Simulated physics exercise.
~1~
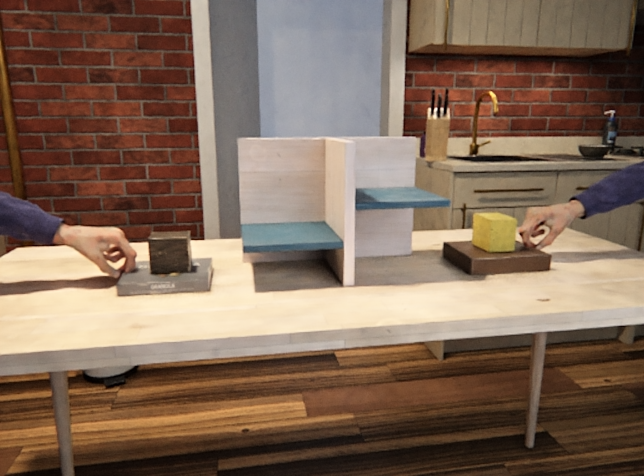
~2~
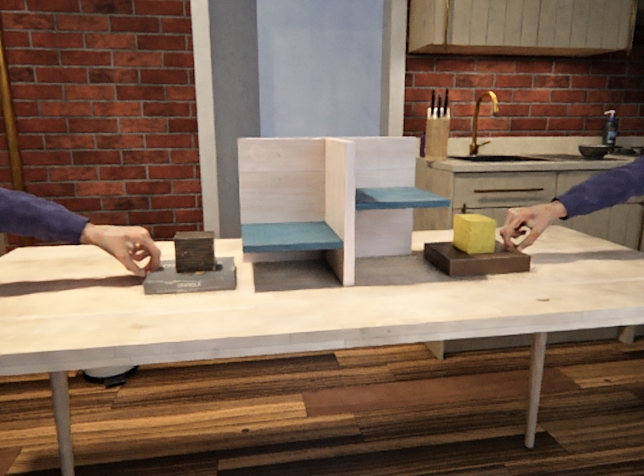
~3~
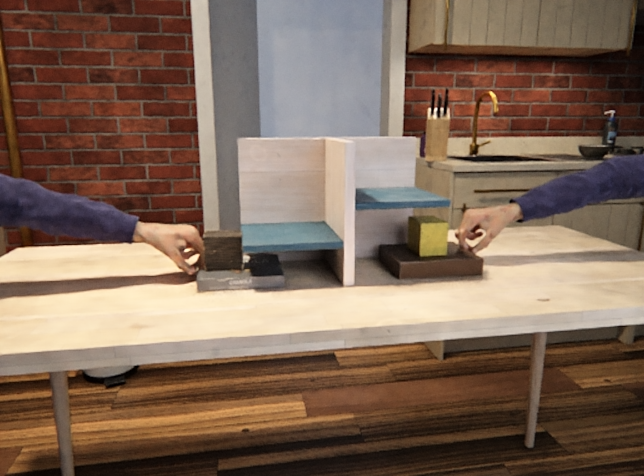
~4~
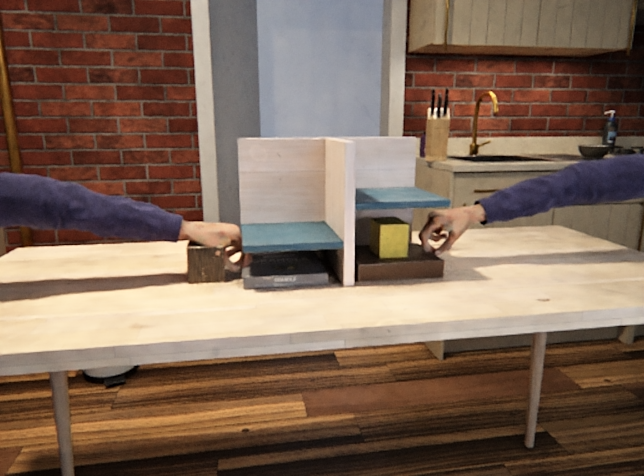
Two trays pushed by hands under blue shelves, the left black block striking the shelf and toppling, the right yellow block clearing.
